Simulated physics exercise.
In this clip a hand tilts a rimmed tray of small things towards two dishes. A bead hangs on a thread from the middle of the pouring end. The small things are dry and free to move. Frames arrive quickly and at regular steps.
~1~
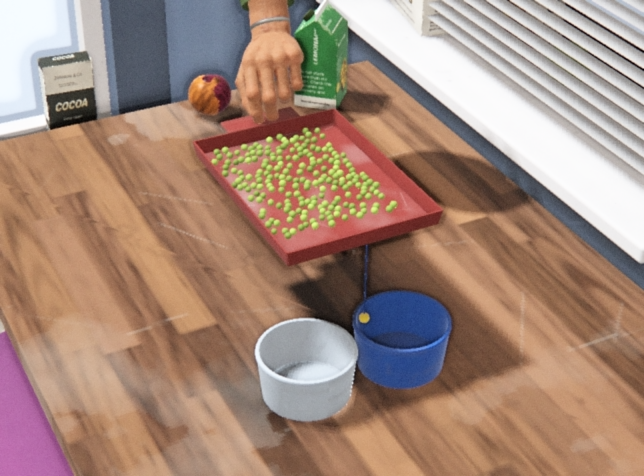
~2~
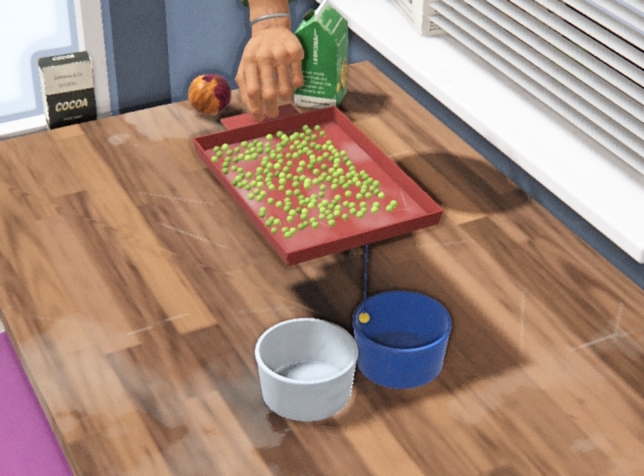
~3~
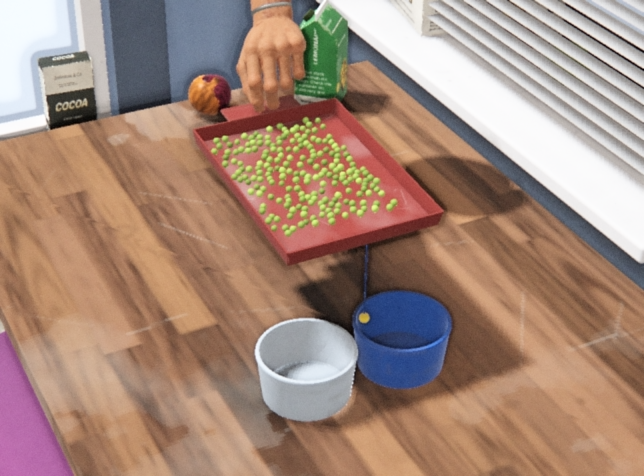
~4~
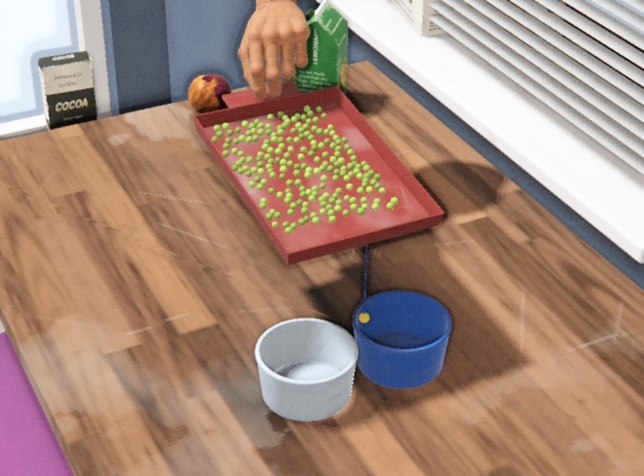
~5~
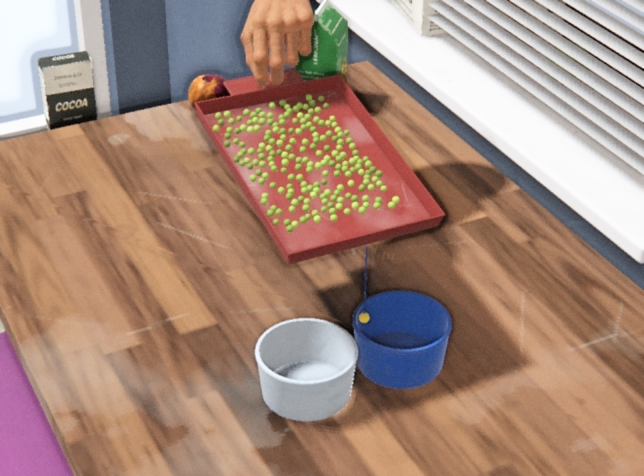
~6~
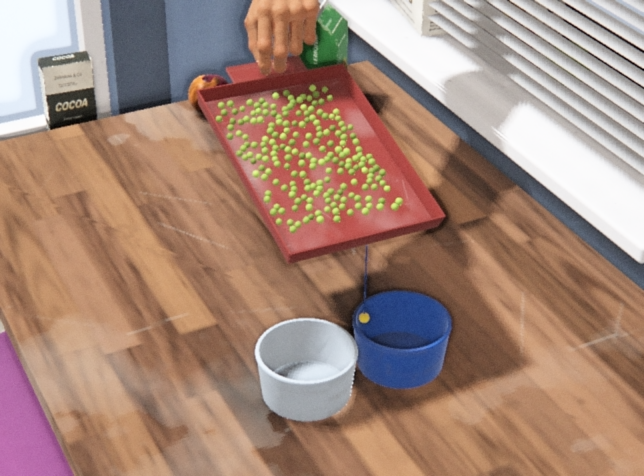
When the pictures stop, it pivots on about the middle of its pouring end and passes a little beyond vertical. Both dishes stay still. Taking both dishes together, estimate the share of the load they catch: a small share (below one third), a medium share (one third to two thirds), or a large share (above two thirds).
They catch a medium share of it.
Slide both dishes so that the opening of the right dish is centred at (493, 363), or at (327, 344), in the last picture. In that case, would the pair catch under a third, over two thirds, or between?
Trial 1 - less than a third. Trial 2 - less than a third.
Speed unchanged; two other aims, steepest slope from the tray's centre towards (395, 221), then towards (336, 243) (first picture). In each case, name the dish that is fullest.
For the first try I'd say the dish over on the right, and for the second, the dish over on the left.
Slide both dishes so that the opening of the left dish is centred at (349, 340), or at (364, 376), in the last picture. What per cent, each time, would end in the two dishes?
The first try gives 60 per cent, the second 80 per cent.
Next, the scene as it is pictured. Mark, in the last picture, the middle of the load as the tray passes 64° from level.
In the last view, the load is centred close to (380, 228).
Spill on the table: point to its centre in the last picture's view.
Check roughly (445, 428) and you'll find the middle.
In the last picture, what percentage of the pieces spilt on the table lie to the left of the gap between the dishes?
Close to 10 per cent of the spill, I think.
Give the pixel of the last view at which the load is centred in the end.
Once it all stops, the middle lies near (410, 383).
Soon, tray tipped steeply; most on the tray; a stray few in the left dish; a stray few in the right dish; a small part outside both; a stray few in the air.
A while on, tray tipped past a quarter turn; about half on the tray; a stray few in the left dish; a small part in the right dish; a small part outside both; about a third in the air.
Towards the end, tray tipped past a quarter turn; a small part in the left dish; about a third in the right dish; about half outside both.
Finally, tray tipped past a quarter turn; a small part in the left dish; about a third in the right dish; about half outside both.
